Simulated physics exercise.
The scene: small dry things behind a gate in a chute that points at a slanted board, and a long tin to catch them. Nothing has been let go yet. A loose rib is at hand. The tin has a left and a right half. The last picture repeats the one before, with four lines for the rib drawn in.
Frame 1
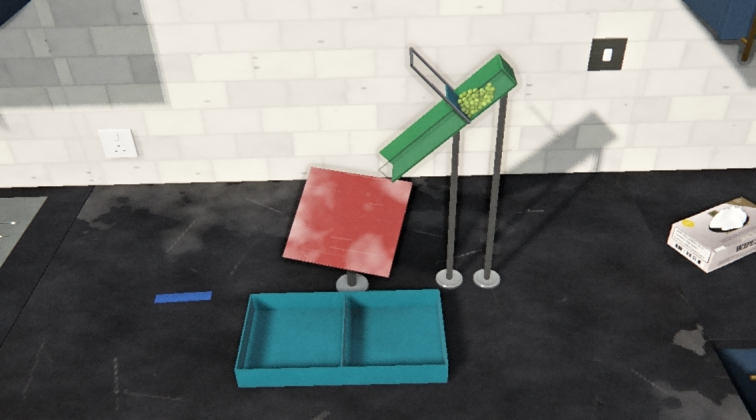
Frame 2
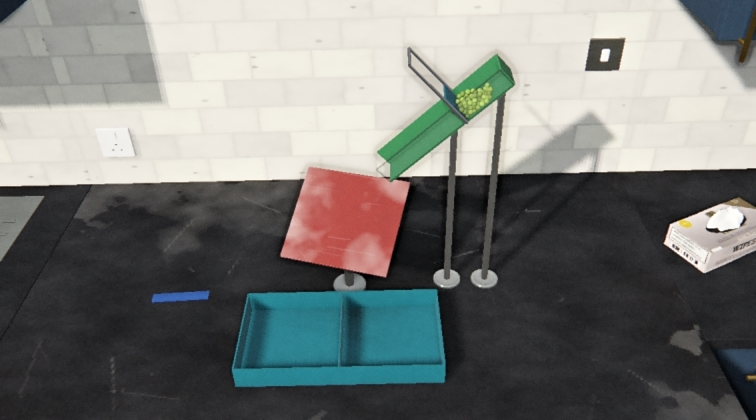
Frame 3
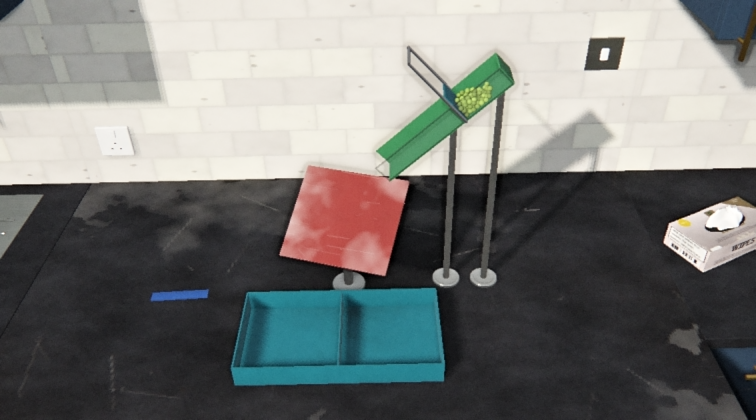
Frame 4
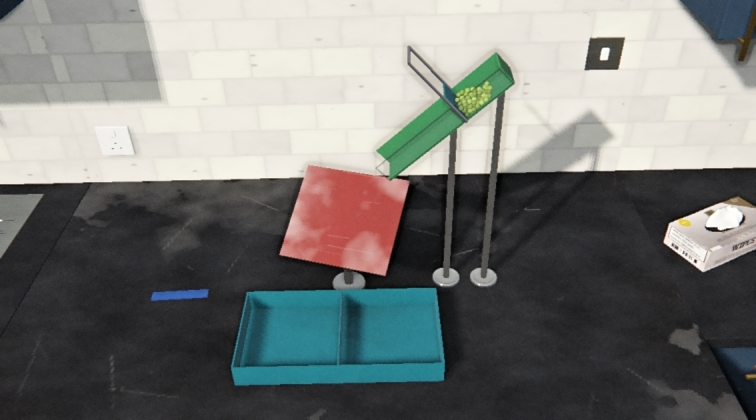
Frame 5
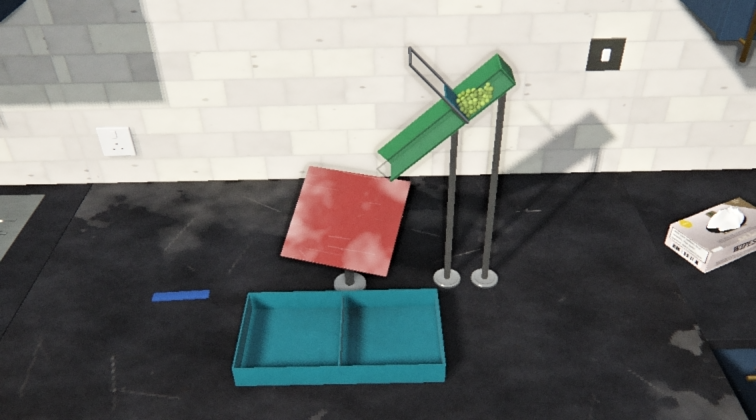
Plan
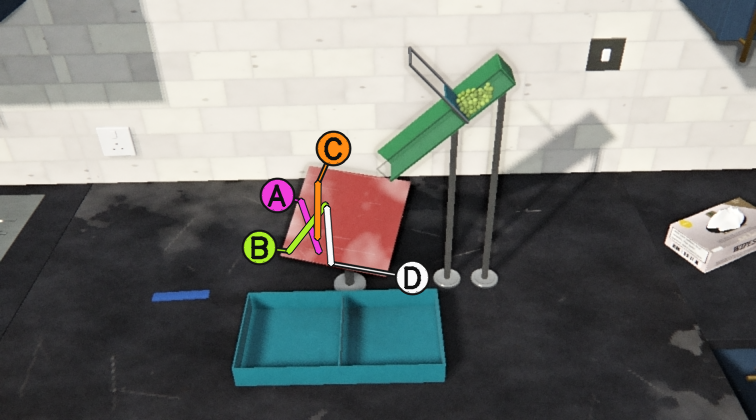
Nothing moved apart from a slight shift of the whole view; yellow-green peas sat behind the shut gate in a sloping green chute, near a tilted red board and a teal tray with two halves.
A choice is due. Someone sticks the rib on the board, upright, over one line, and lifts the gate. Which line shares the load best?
Take D.
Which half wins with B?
Left.
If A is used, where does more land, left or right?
More lands on the left.
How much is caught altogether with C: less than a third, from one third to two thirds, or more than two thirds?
It is more than two thirds.
On the marked copy, line A from (301, 201) to (318, 251); line B from (325, 205) to (289, 251); line C from (317, 183) to (317, 237); line D from (327, 208) to (331, 263).
With A, of what is caught, nearly all in the left half, a small part in the right.
With B, of what is caught, all in the left half, none in the right.
With C, of what is caught, nearly all in the left half, a stray few in the right.
With D, of what is caught, about half in the left half, about half in the right.
